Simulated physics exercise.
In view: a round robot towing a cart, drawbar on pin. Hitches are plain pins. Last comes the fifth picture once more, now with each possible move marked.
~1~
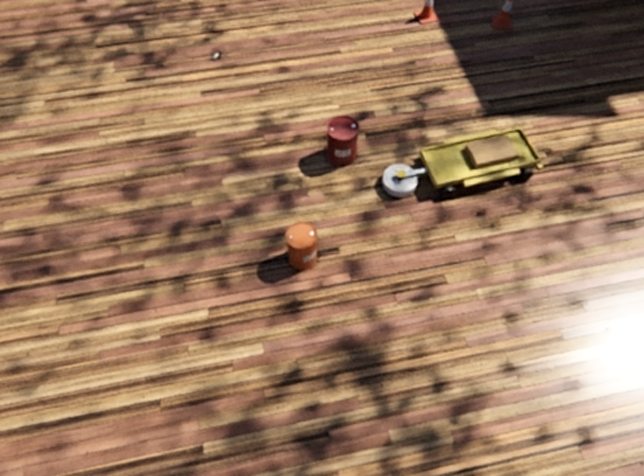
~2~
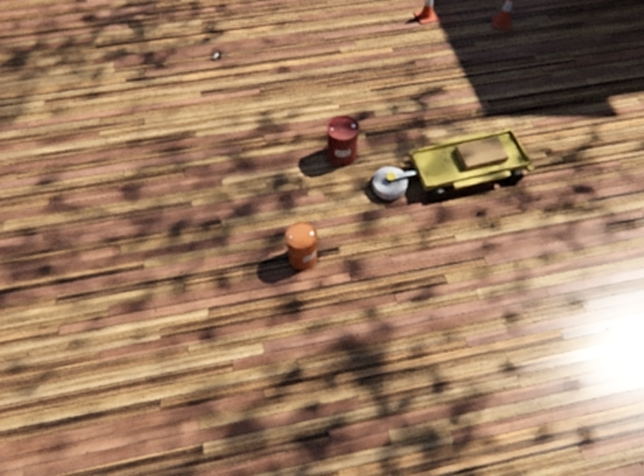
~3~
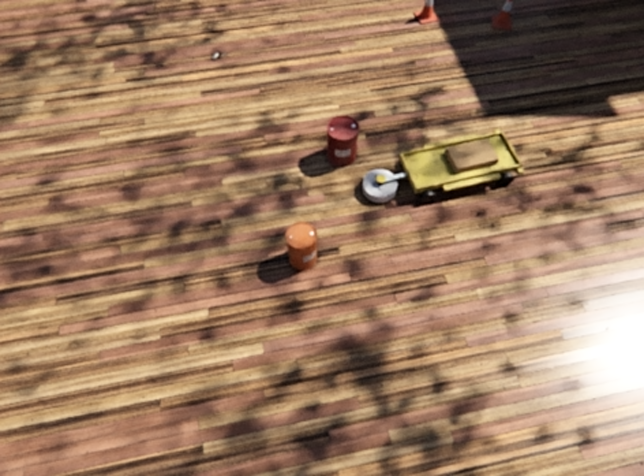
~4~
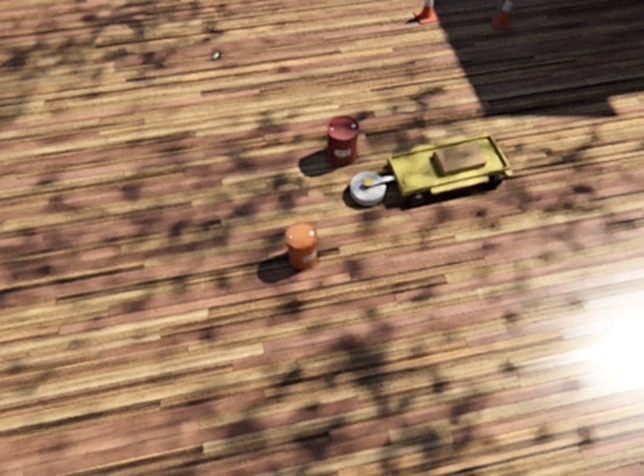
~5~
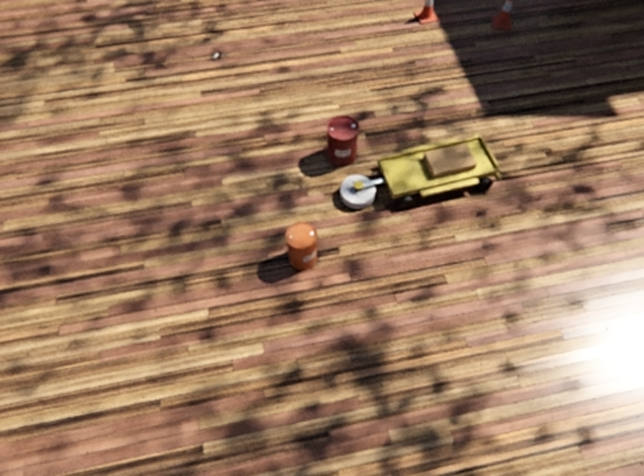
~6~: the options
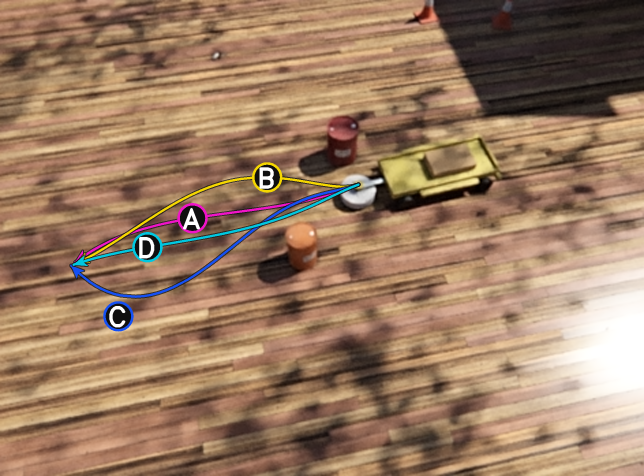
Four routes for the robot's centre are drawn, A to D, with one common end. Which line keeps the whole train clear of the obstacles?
Choose route A.
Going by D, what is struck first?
The orange drum.
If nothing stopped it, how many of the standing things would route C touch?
In all, one.
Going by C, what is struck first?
The orange drum.
On the marked copy, A from (358, 185) via (220, 214) to (75, 262); B from (358, 185) via (215, 185) to (76, 263); C from (358, 185) via (218, 258) to (71, 266); D from (358, 185) via (226, 233) to (74, 265).
Following A. Soon after the start, robot (263, 214), cart (347, 190).
Later, robot (160, 230), cart (248, 209).
In the end, robot (76, 270), cart (163, 231); nothing has been touched.
As for the rest, B meets the red drum; C meets the orange drum; D meets the orange drum.
